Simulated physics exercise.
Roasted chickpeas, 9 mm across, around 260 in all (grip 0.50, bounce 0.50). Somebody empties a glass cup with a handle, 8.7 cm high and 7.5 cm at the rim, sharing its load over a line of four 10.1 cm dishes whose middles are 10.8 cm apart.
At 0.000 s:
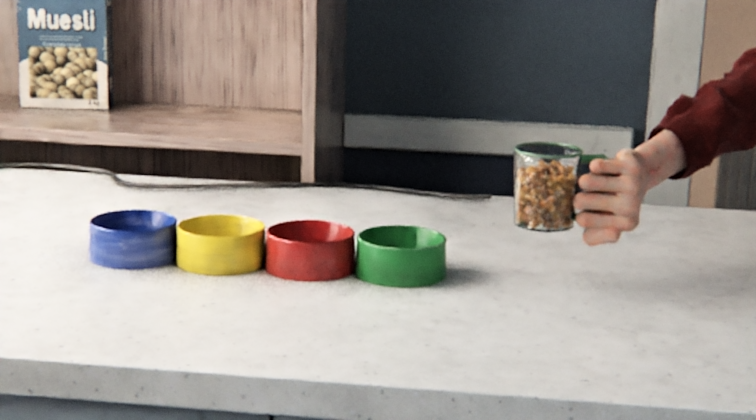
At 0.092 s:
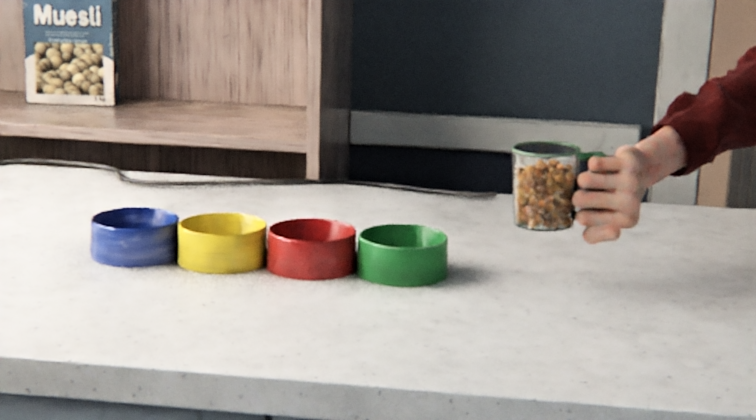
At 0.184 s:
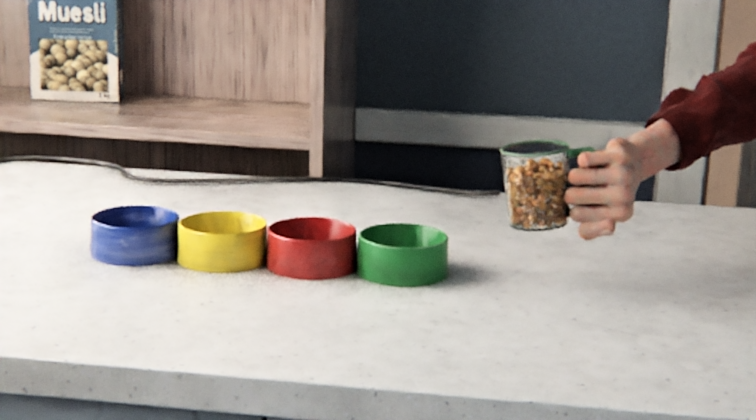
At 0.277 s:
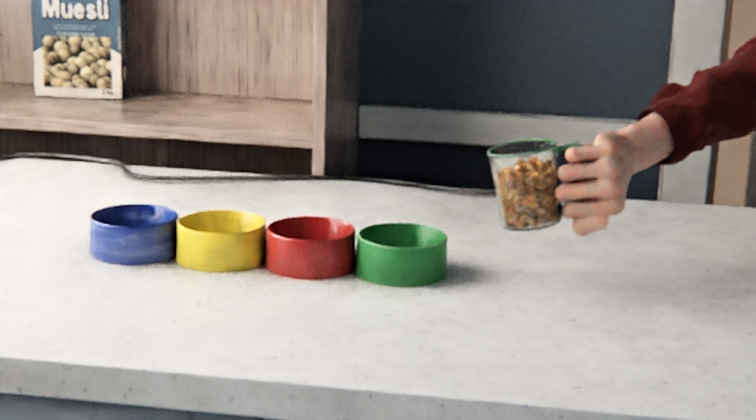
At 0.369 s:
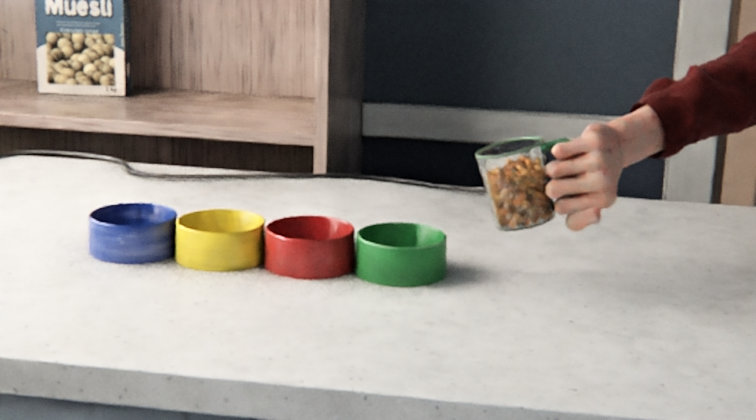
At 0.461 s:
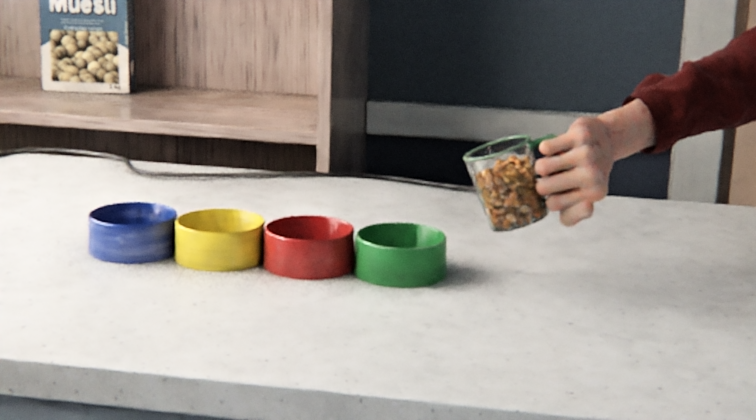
On a pale countertop, a hand in a dark red sleeve holds a glass cup of small golden-brown pieces right of blue, yellow, red and green dishes, then moves it slightly left while gradually tilting it toward them.
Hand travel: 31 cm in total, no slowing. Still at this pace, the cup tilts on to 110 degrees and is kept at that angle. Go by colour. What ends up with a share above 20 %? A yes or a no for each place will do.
As I see it, red: It should get past the one-in-five mark, blue: It should not get past the one-in-five mark, green: It should not get past the one-in-five mark, yellow: It should get past the one-in-five mark, counter: It should not get past the one-in-five mark.
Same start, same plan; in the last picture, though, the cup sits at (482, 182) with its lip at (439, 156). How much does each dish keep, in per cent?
Red: 0 / blue: 0 / green: 0 / yellow: 100.
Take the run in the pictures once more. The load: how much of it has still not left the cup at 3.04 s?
0 per cent.
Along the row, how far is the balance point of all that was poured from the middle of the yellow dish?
I'd say about 6 cm, heading up the x axis.
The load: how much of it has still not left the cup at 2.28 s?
I'd estimate some 65 per cent of the load.
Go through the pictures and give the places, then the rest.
The first picture shows cup at (546, 187), tilt 0 degrees, lip at (515, 148), moved 0.0 cm; middle of the pieces at (542, 196); green dish at (402, 237); red dish at (311, 232); yellow dish at (221, 226); blue dish at (133, 221).
The second picture shows cup at (545, 186), tilt 2 degrees, lip at (513, 148), moved 0.4 cm; middle of the pieces at (542, 195).
The third picture shows cup at (537, 186), tilt 6 degrees, lip at (502, 150), moved 1.4 cm; middle of the pieces at (534, 195).
The fourth picture shows cup at (527, 185), tilt 11 degrees, lip at (489, 152), moved 2.4 cm; middle of the pieces at (526, 194).
The fifth picture shows cup at (518, 184), tilt 16 degrees, lip at (477, 154), moved 3.4 cm; middle of the pieces at (517, 194).
The sixth picture shows cup at (508, 184), tilt 20 degrees, lip at (465, 157), moved 4.5 cm; middle of the pieces at (509, 194); green dish at (401, 236); red dish at (310, 228); yellow dish at (220, 221); blue dish at (133, 214). Its pace works out near 50 degrees a second; the hand travels 11 cm a second.
After 1.56 s, tilt 77 degrees; cup holds 100 %.
After 2.28 s, tilt 110 degrees; cup holds 65 %, red 35 %.
After 3.04 s, tilt 110 degrees; cup holds 0 %, red 55 %, yellow 35 %.
At rest (3.6 s), red 55 %, blue 0 %, green 0 %, yellow 35 %, counter 10 %.
